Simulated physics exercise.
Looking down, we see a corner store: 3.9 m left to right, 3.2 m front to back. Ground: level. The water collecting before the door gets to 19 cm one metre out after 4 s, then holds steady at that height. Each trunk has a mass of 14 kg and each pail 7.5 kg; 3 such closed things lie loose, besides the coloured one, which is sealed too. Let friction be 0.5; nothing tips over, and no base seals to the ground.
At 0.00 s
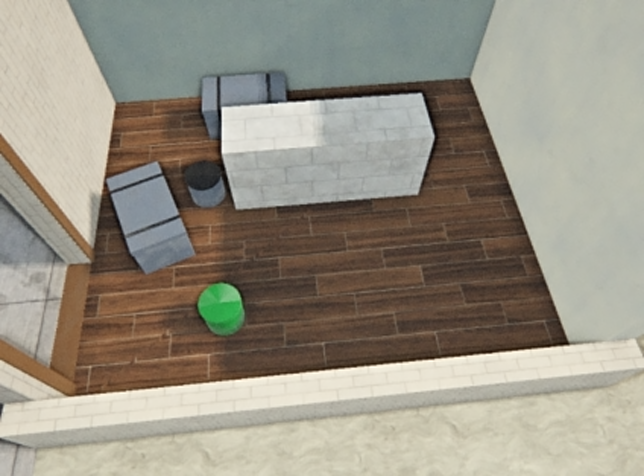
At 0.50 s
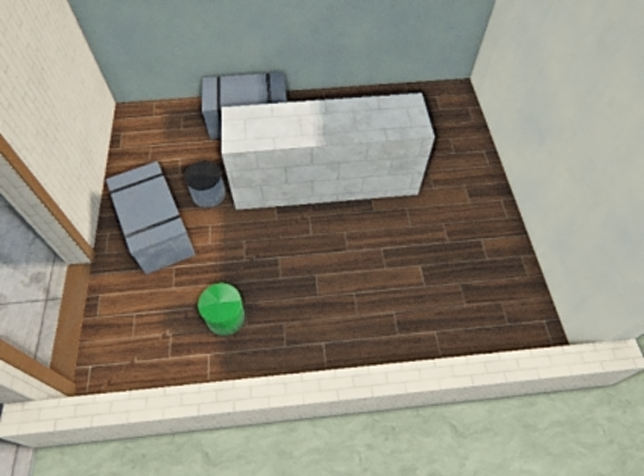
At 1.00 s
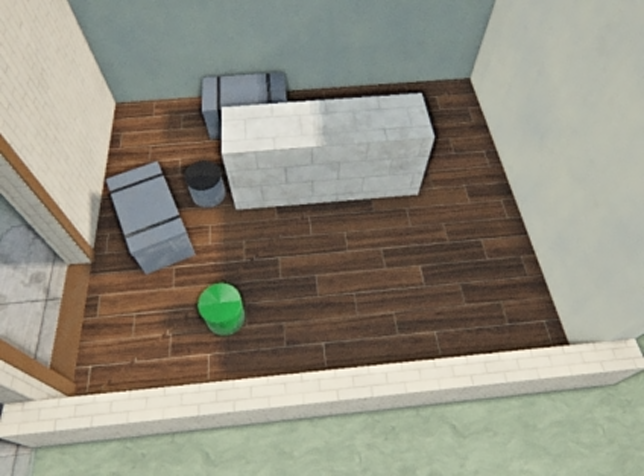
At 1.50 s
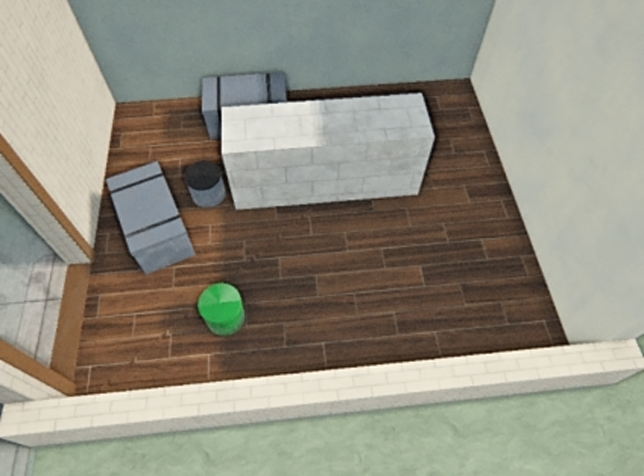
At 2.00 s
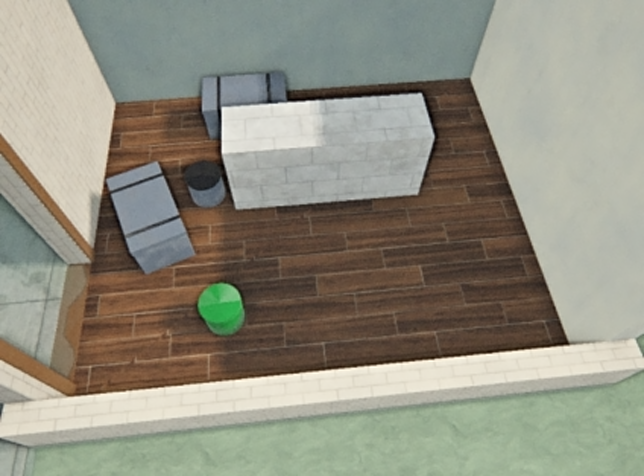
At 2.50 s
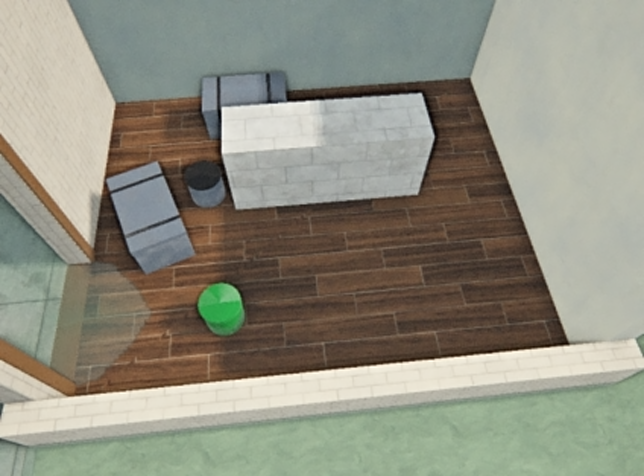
A long white block-built counter stands toward the back of a small, wood-floored corner store, seen from high above between pale walls. Two grey box-like pieces sit behind it and to its left, with a dark round container between them and a green pail nearer the front. The camera and objects stay still while the ground outside turns greenish and a thin, clear sheet of water spreads in through the left doorway.
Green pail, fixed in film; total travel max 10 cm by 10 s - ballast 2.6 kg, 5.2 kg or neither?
Neither.
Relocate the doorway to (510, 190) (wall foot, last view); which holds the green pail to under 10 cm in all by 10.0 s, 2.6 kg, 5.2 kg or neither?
Result: Nothing offered works.
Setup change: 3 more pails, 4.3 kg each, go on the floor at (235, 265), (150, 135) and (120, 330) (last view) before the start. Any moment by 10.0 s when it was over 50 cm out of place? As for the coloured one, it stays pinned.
Answer by position: Outside the range; inside the range; outside the range.
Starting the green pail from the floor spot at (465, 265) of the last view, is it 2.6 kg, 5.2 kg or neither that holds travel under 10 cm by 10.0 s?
Neither holds.
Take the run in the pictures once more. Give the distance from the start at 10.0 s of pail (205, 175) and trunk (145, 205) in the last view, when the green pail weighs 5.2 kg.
First 5 cm, then 20 cm.
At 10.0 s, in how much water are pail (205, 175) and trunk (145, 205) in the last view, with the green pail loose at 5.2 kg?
Some 4 cm at the first, some 4 cm at the second.
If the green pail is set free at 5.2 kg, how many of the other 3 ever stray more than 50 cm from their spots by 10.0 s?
0.
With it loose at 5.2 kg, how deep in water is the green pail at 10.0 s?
Depth: Approx. 14 cm.
After 3.5 s the green pail would be 16 cm from its start with 2.6 kg and 1 cm from its start with 5.2 kg; 4 cm of water round it then.
After 4.5 s the green pail would be 93 cm from its start with 2.6 kg and 44 cm from its start with 5.2 kg; 4 cm of water round it then.
After 7.0 s the green pail would be 247 cm from its start with 2.6 kg and 207 cm from its start with 5.2 kg; 9 cm of water round it then.
After 10.0 s the green pail would be 308 cm from its start with 2.6 kg and 258 cm from its start with 5.2 kg; 14 cm of water round it then.
